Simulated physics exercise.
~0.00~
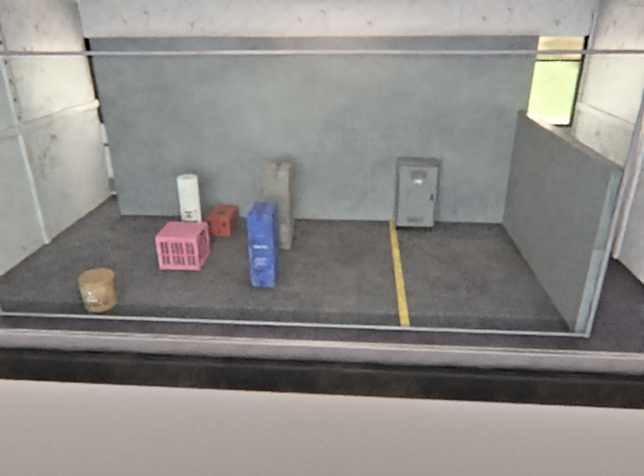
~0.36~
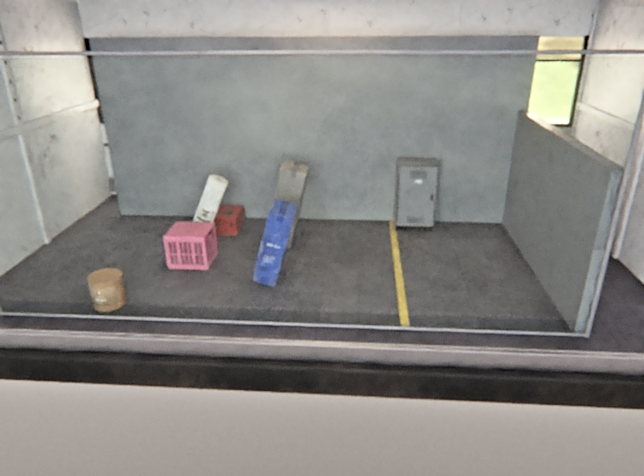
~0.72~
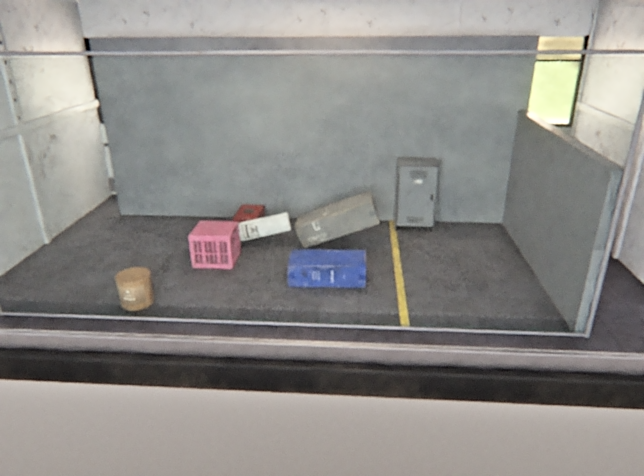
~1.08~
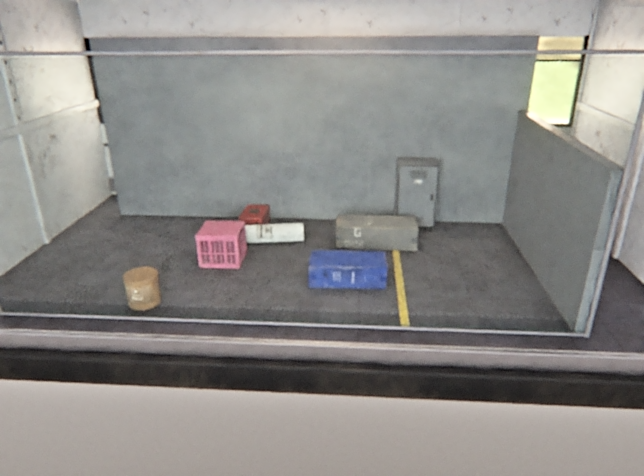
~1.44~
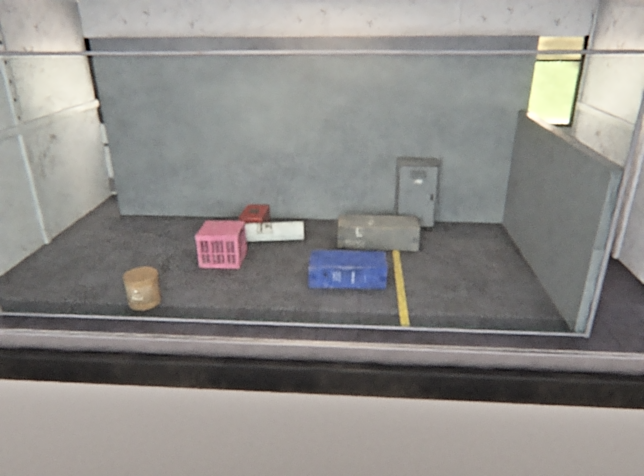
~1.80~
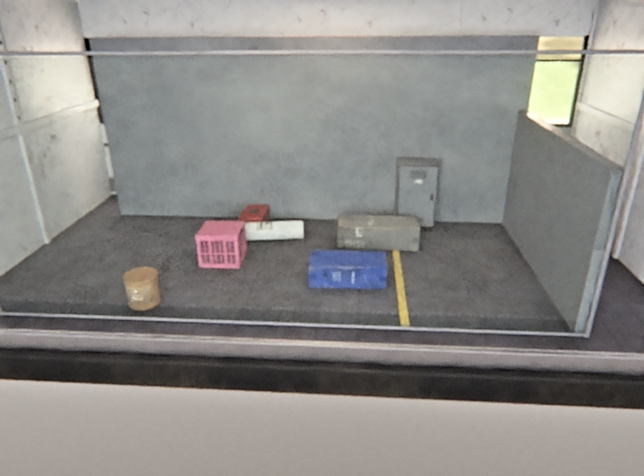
Tall grey and blue boxes and a white roll topple right as other items slide right.
